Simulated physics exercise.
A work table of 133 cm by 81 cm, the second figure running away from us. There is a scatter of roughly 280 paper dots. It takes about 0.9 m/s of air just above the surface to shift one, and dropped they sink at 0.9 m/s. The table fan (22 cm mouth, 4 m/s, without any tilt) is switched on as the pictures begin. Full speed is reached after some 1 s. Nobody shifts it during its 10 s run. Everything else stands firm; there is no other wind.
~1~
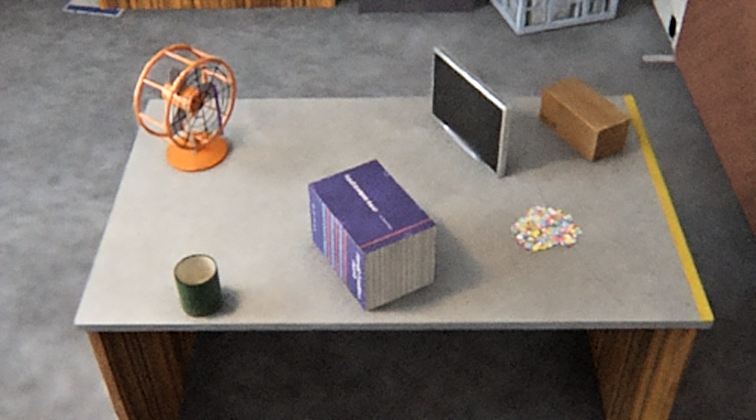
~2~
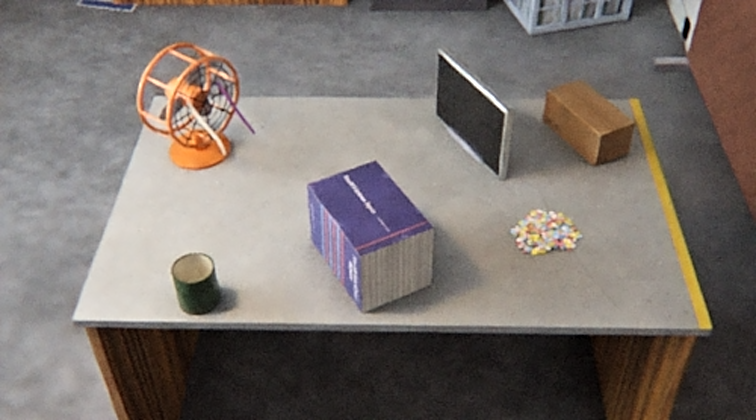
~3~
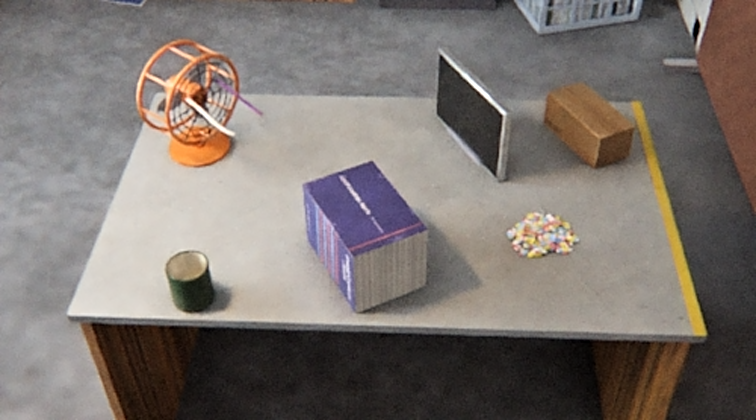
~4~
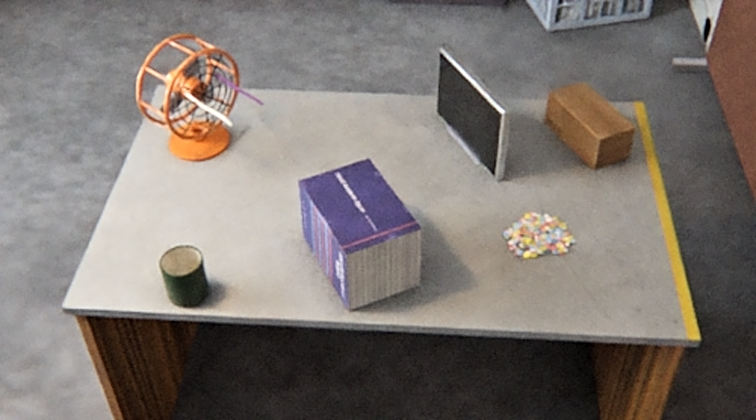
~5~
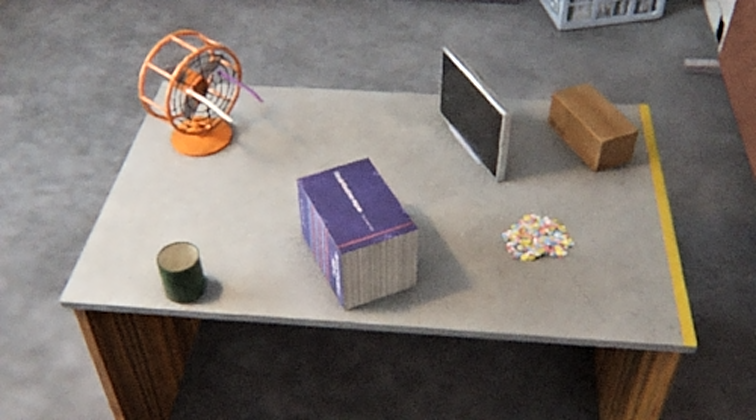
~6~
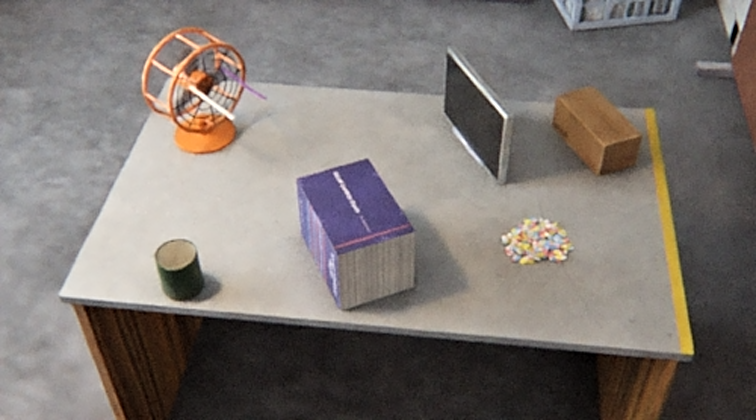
Orange table fan whirring on a grey work table with ribbons fluttering, while scattered paper dots, purple block, screen and box stay still.
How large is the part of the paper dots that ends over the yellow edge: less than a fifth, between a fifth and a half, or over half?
The share over the yellow edge is over half.
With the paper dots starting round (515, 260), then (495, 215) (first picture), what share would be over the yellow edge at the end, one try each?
In turn about 10 %, 80 %.
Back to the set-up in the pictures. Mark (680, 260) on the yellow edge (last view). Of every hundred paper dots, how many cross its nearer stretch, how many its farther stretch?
About 70 % nearer and 25 % farther.
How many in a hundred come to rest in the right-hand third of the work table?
About 0 %.
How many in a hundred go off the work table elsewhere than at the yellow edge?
Some 10 per cent.
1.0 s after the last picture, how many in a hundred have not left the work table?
Near 1 %.
Then, 1.0 s after the last picture, 90 % are over the yellow edge; 88 % have settled or left.
Then, 2.2 s after the last picture, 90 % are over the yellow edge; 100 % have settled or left.
Then, 4.6 s after the last picture, 90 % are over the yellow edge; 100 % have settled or left.
Then, 9.1 s after the last picture, at the end, 90 % are over the yellow edge.
